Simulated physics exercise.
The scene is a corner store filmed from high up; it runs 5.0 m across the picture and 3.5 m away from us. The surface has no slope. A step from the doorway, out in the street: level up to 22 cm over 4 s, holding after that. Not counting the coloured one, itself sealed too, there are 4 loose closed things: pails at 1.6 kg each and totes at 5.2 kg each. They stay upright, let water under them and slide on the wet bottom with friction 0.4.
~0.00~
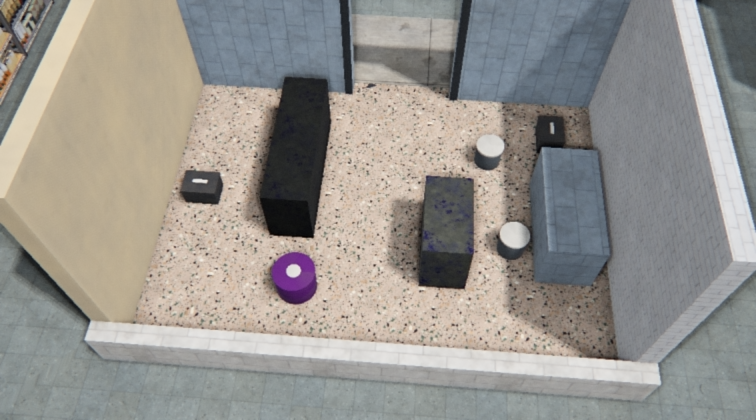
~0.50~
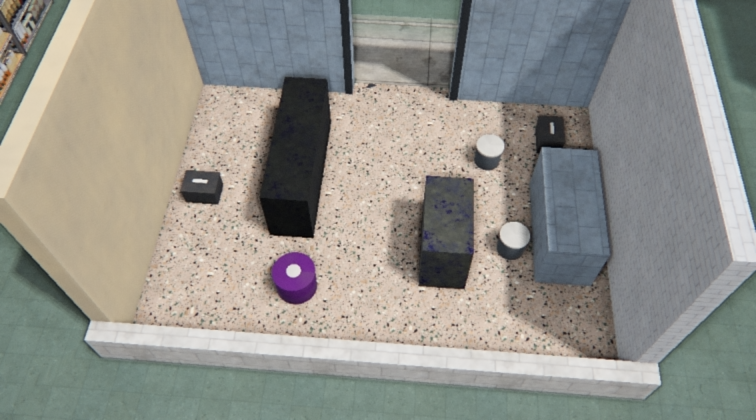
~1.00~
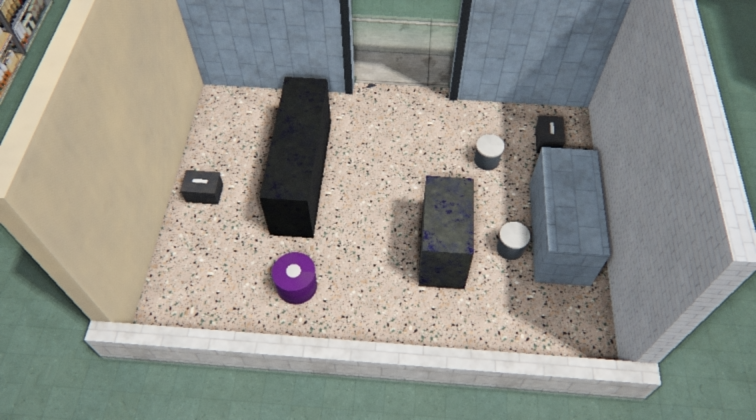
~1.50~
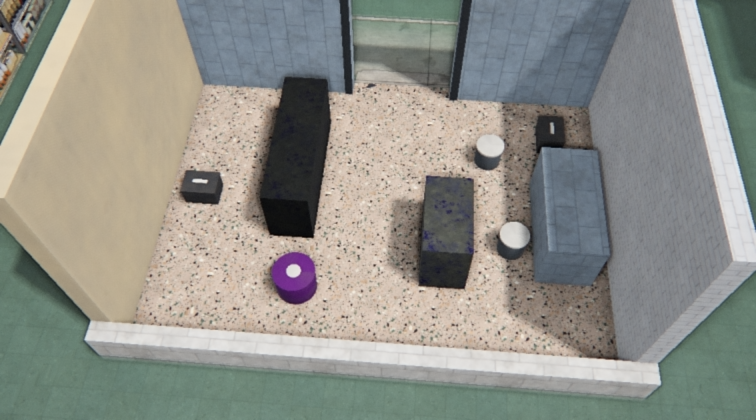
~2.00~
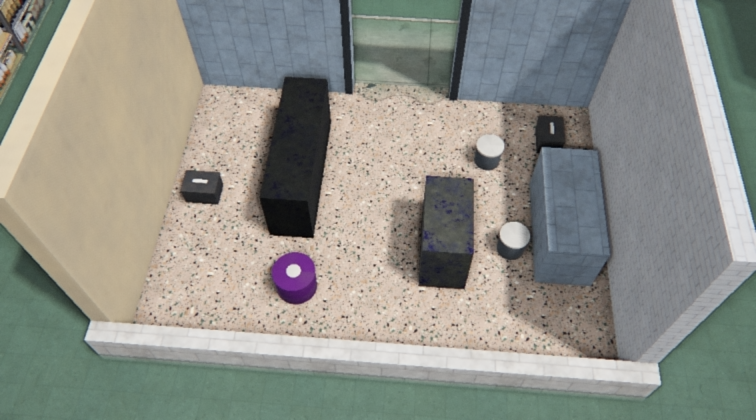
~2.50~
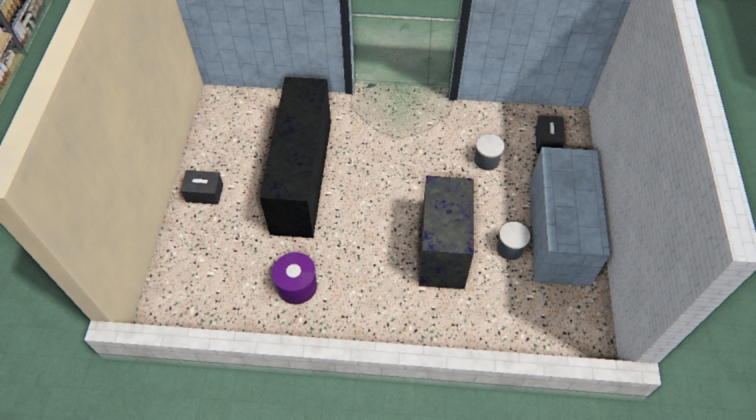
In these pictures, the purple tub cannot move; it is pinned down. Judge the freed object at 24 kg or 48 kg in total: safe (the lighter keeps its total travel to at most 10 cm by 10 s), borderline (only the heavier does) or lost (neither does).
Safe.
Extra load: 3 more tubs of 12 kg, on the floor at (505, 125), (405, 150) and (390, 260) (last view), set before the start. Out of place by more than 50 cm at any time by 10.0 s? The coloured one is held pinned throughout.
In that order: Within it, beyond it, beyond it.
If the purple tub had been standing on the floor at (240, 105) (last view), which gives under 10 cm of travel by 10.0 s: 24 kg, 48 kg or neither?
Both loads work.
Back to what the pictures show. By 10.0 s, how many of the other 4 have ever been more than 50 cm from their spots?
The tally stands at 3.
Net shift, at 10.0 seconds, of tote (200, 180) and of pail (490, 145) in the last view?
Respectively 60 and 80 centimetres.
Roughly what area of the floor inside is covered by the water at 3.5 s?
About 3.0 m2 is covered.
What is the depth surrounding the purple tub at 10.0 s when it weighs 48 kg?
About 6 cm.
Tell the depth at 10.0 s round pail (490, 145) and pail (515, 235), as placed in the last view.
Depth approx. 5 cm / 14 cm.
After 3.5 s the purple tub would be 0 cm from its start with 24 kg and 0 cm from its start with 48 kg; 0 cm of water round it then.
After 4.5 s the purple tub would be 0 cm from its start with 24 kg and 0 cm from its start with 48 kg; 2 cm of water round it then.
After 7.0 s the purple tub would be 0 cm from its start with 24 kg and 0 cm from its start with 48 kg; 5 cm of water round it then.
After 10.0 s the purple tub would be 0 cm from its start with 24 kg and 0 cm from its start with 48 kg; 6 cm of water round it then.
